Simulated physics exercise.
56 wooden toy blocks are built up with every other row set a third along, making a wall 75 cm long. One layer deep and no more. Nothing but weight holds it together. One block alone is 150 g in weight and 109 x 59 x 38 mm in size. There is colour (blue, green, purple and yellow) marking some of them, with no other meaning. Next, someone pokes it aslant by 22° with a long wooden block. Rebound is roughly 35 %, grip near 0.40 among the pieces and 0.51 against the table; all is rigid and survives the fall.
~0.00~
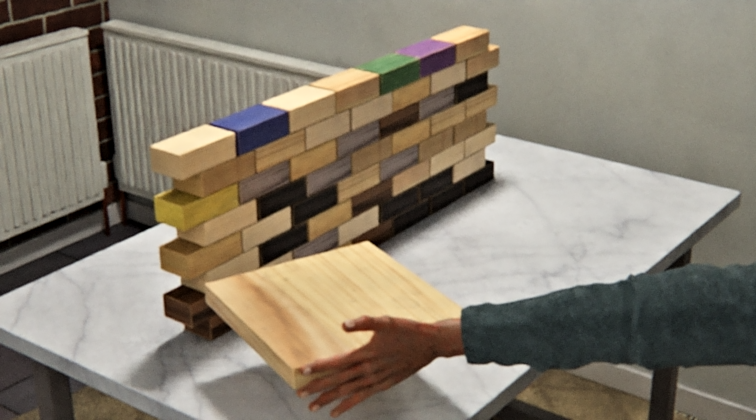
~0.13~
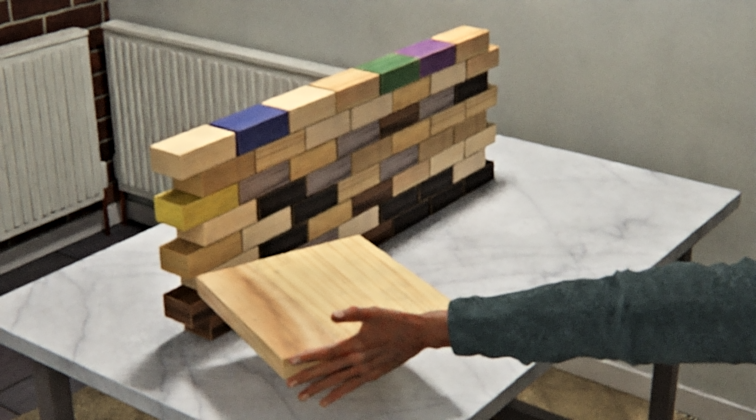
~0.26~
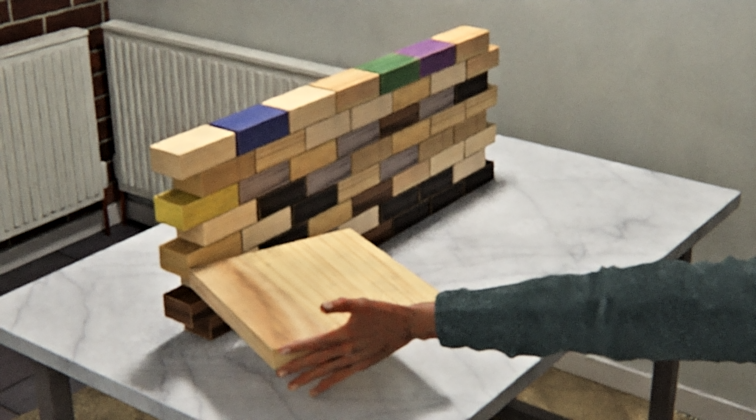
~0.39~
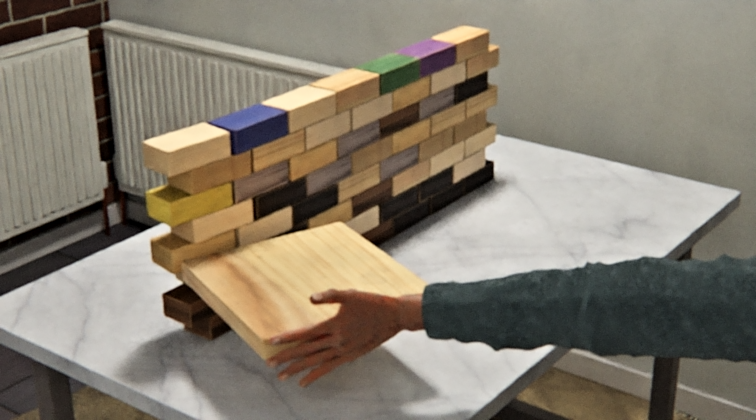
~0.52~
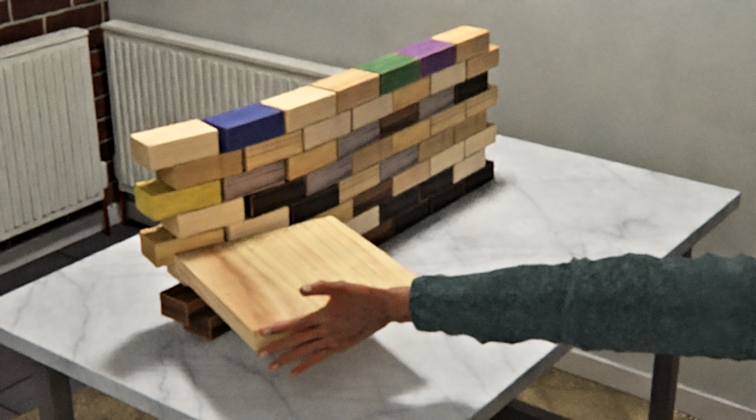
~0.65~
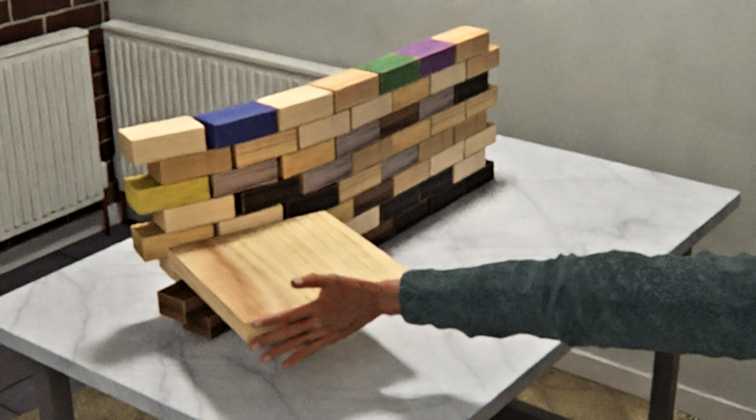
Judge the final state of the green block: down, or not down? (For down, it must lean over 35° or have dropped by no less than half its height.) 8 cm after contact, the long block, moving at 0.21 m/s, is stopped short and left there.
It ends up low.
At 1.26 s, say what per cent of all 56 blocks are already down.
40 per cent at that moment.
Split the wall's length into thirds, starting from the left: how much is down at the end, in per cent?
Left third 80 percent, middle third 40 percent, right third 0 percent.
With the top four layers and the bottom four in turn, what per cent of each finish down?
Top: 60%, bottom: 20%.
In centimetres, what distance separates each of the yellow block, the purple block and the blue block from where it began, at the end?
Roughly yellow 38 cm, purple 0 cm, blue 162 cm.
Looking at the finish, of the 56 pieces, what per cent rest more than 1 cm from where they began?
40 % shifted.
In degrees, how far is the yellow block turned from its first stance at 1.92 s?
Angle from initial pose, roughly 180 deg - estimate.
After 1.04 s, 5 of the 56 blocks down; green block leaning 21°; yellow block leaning 30°, 44 mm lower.
After 1.26 s, 23 of the 56 blocks down; green block leaning 65°, 45 mm lower; yellow block on its side.
After 1.92 s, 23 of the 56 blocks down; green block leaning 71°, 22 cm lower; yellow block upside down.
By the end (2.6 s), 23 of the 56 blocks down; green block 27 cm lower; yellow block upside down; blue block upside down. As the last picture would show them, middles, green block near (407, 111), yellow block near (78, 256).
